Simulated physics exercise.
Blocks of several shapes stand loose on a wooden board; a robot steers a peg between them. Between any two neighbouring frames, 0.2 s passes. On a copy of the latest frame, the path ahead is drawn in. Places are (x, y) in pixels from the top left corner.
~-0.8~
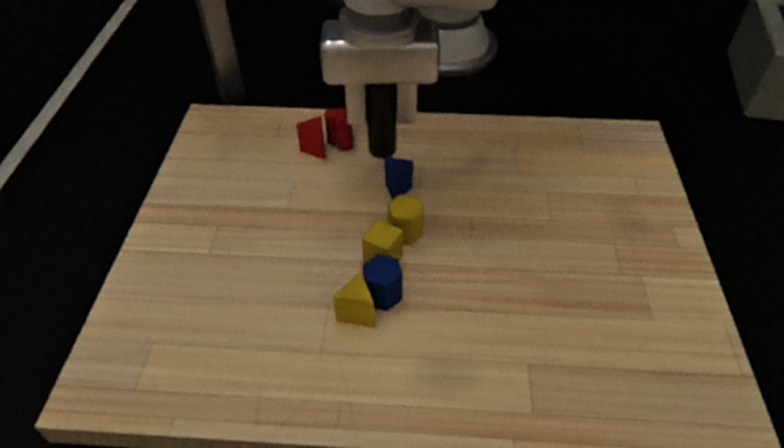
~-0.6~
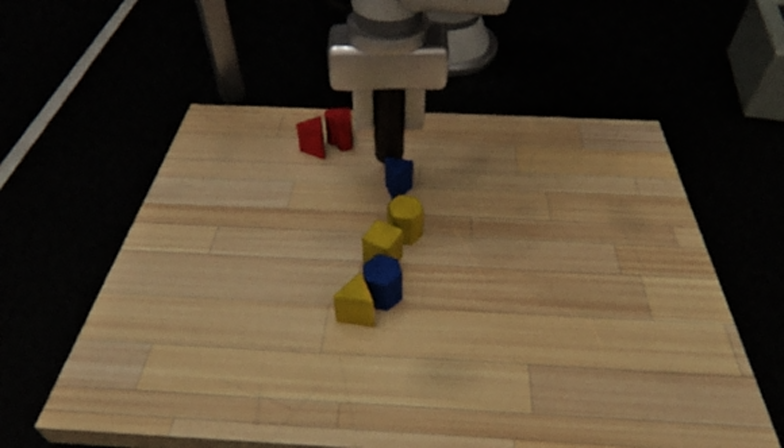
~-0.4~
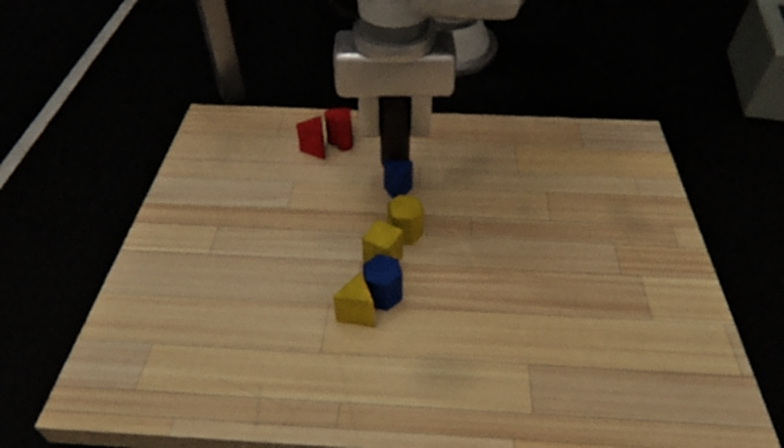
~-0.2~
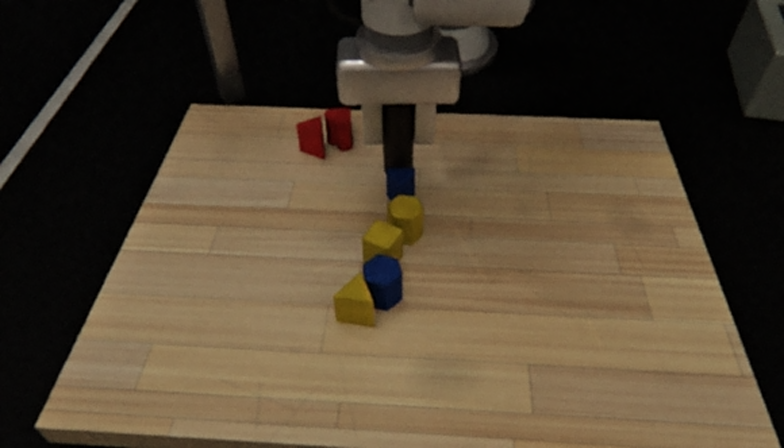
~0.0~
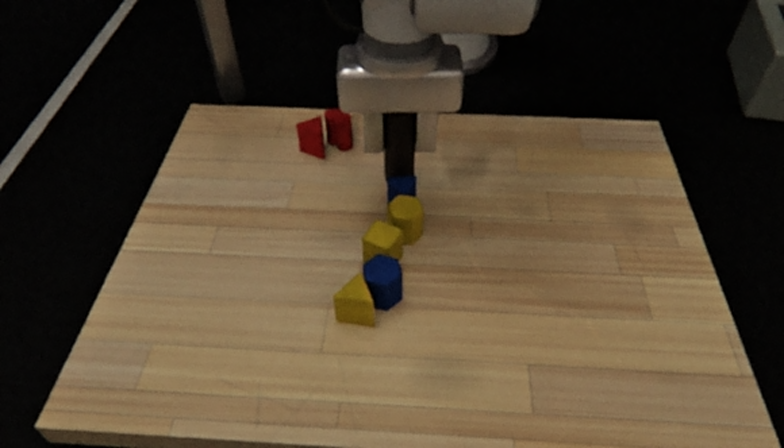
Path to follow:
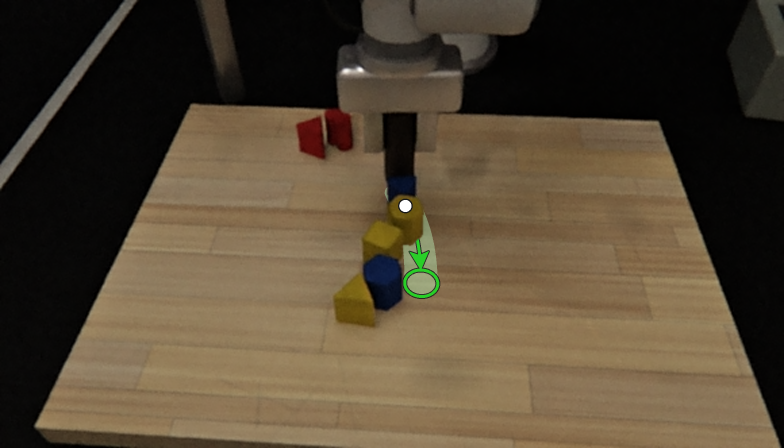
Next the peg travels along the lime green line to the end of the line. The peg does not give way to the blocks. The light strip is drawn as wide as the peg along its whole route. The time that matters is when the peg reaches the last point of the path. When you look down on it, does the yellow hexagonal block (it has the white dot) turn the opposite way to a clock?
No - that is not the case.
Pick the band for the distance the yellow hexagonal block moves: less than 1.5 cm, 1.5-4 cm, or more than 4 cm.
It goes beyond 4 cm.
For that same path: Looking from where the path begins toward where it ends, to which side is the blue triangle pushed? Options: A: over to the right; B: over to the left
The one that fits is B, over to the left.
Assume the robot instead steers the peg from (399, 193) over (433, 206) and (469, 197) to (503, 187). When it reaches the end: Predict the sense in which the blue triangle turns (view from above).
Clockwise, looking down.
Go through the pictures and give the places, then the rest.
In the first frame, peg's lower end at (383, 151); yellow four-sided block at (382, 234); blue triangle at (397, 164); yellow hexagonal block at (405, 206).
In the second frame, peg at (389, 157); blocks still.
In the third frame, peg at (395, 163); blue triangle at (398, 166).
In the fourth frame, peg at (398, 171); blue triangle at (401, 173).
In the fifth frame, peg at (403, 182); yellow four-sided block at (382, 234); blue triangle at (403, 182); yellow hexagonal block at (405, 206).
Drawn move, from (399, 193) by way of (411, 219) and (419, 249) to (421, 283); the dot is on the yellow hexagonal block.
On the path given first. One third of the way, peg at (412, 206); blue triangle at (426, 209), turned 35° anticlockwise; yellow hexagonal block at (418, 227), turned 60° clockwise.
Two thirds of the way, peg at (420, 236); blue triangle at (447, 229), turned 45° anticlockwise; yellow hexagonal block at (423, 249), turned 110° clockwise.
At the end, peg at (422, 270); yellow four-sided block still; blue triangle at (448, 234), turned 85° anticlockwise; yellow hexagonal block at (428, 285), turned 105° clockwise.
